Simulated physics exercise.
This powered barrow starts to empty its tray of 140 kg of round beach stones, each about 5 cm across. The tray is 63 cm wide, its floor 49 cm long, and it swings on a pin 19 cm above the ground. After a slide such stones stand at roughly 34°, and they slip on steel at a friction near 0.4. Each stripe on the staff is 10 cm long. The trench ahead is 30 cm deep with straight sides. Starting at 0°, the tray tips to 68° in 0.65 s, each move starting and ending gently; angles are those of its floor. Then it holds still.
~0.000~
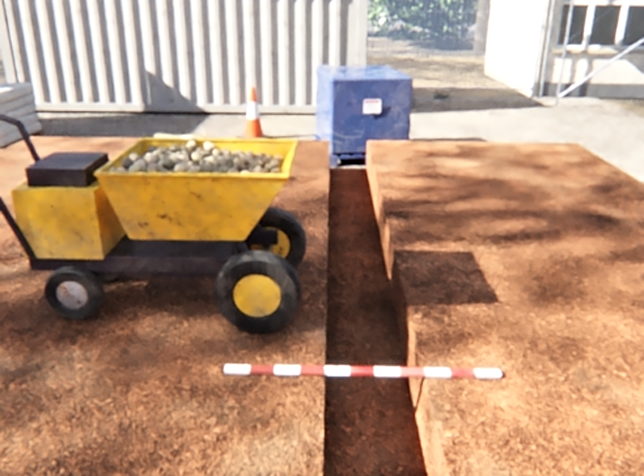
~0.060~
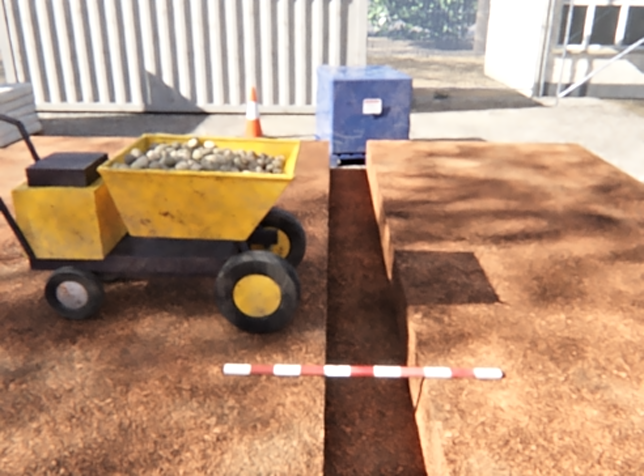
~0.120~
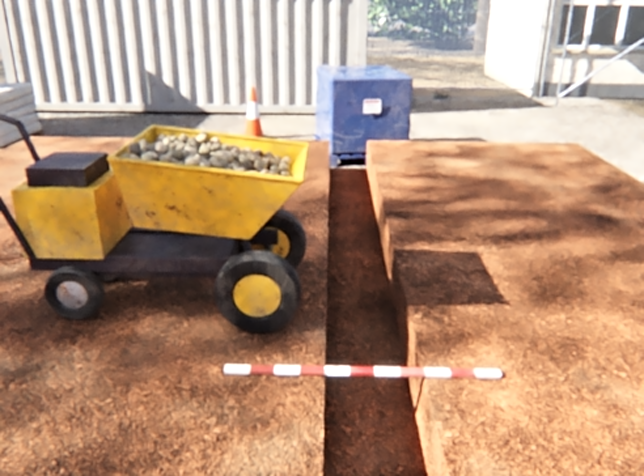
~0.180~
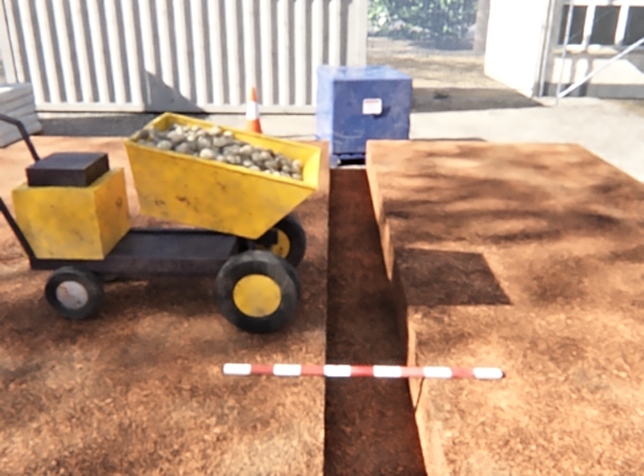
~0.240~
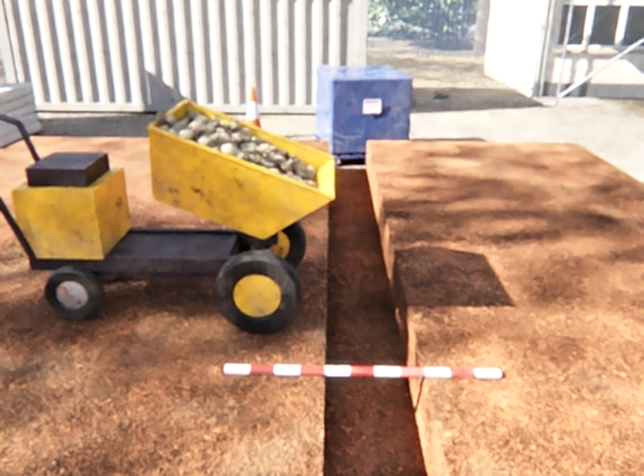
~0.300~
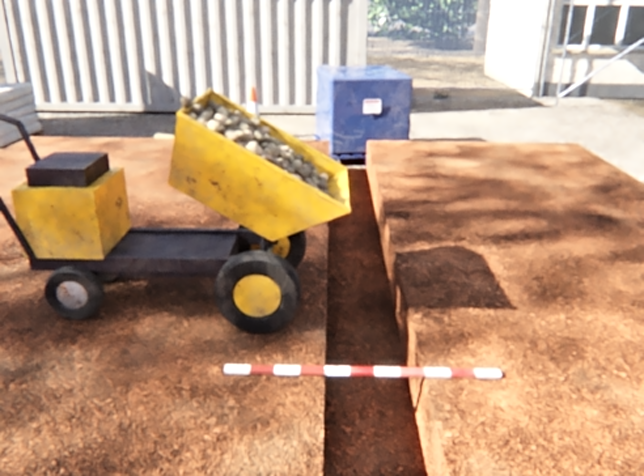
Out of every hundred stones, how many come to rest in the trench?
Close to 33 in a hundred.
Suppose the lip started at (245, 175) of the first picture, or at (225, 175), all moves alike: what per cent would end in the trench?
Near 65 per cent from the first place, 80 from the second.
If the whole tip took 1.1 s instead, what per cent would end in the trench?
Then about 45 per cent.
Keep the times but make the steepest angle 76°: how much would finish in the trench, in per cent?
In that case some 30 per cent.
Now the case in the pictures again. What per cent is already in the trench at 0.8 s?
About 5 per cent by then.
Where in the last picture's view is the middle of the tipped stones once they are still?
Around (445, 299).
After 0.5 s the floor is at 58°; 100 % in the tray; the foremost stones are at (368, 233).
After 0.8 s the floor is at 68°; 69 % in the tray, 6 % in the trench, 25 % past the trench; the foremost stones are at (461, 306).
After 1.1 s the floor is at 68°; 25 % in the tray, 10 % in the trench, 65 % past the trench; the foremost stones are past the picture's edge.
After 3.0 s the floor is at 68°; 0 % in the tray, 33 % in the trench, 66 % past the trench; the foremost stones are past the picture's edge.
